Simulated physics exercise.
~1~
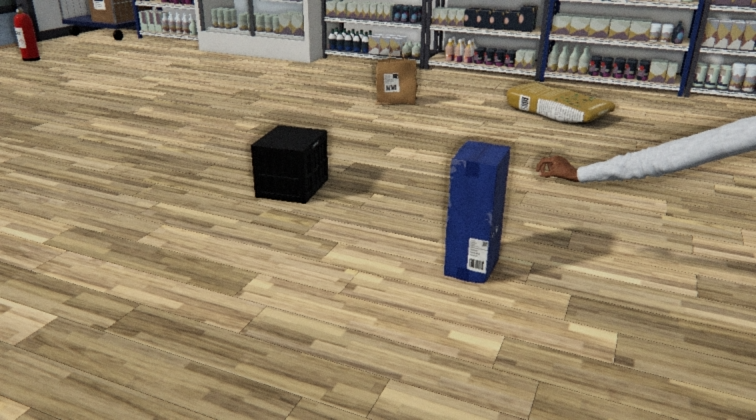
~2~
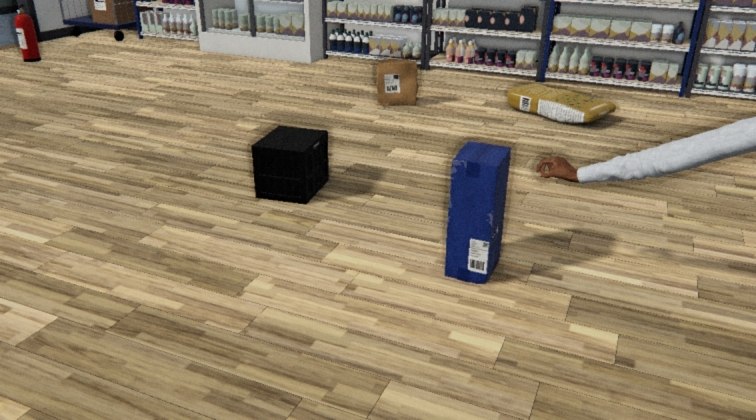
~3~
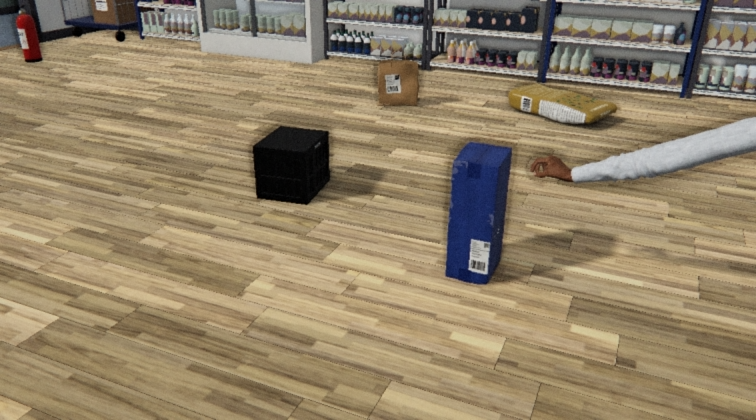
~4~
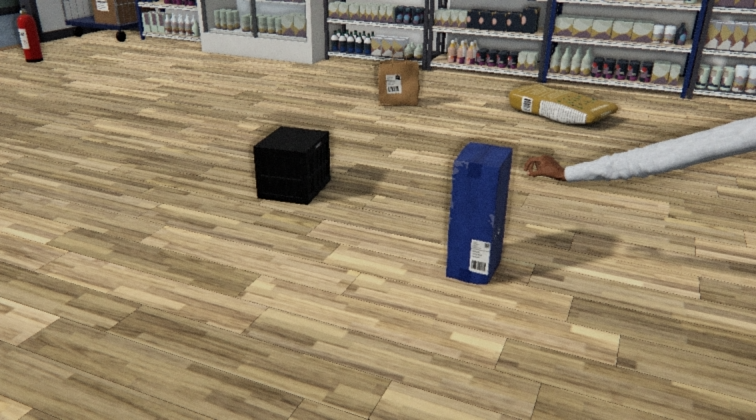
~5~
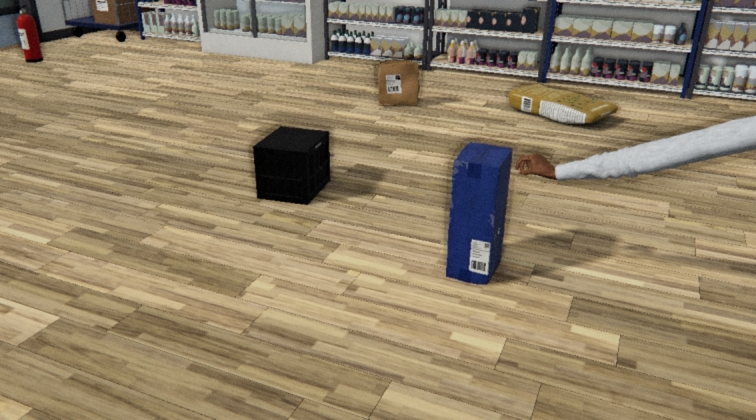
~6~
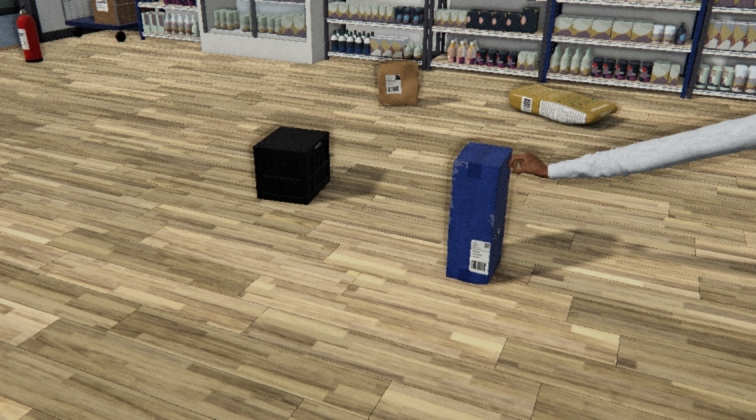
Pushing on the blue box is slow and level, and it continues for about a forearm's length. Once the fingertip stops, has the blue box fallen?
Yes.
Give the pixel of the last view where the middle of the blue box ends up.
The object finishes roughly at pixel (394, 234).
Then, 0.30 s on from there, blue box turned 11° from how it was put near (467, 209).
Then, 0.80 s on from there, blue box turned 37° from how it was put near (437, 206).
Then, 1.00 s on from there, blue box turned 71° from how it was put near (407, 220).
Then, 1.10 s on from there, blue box on its side near (395, 233).
In the end, toppled on the floor, blue box. At the end, from the last picture's camera, blue box near (394, 234).
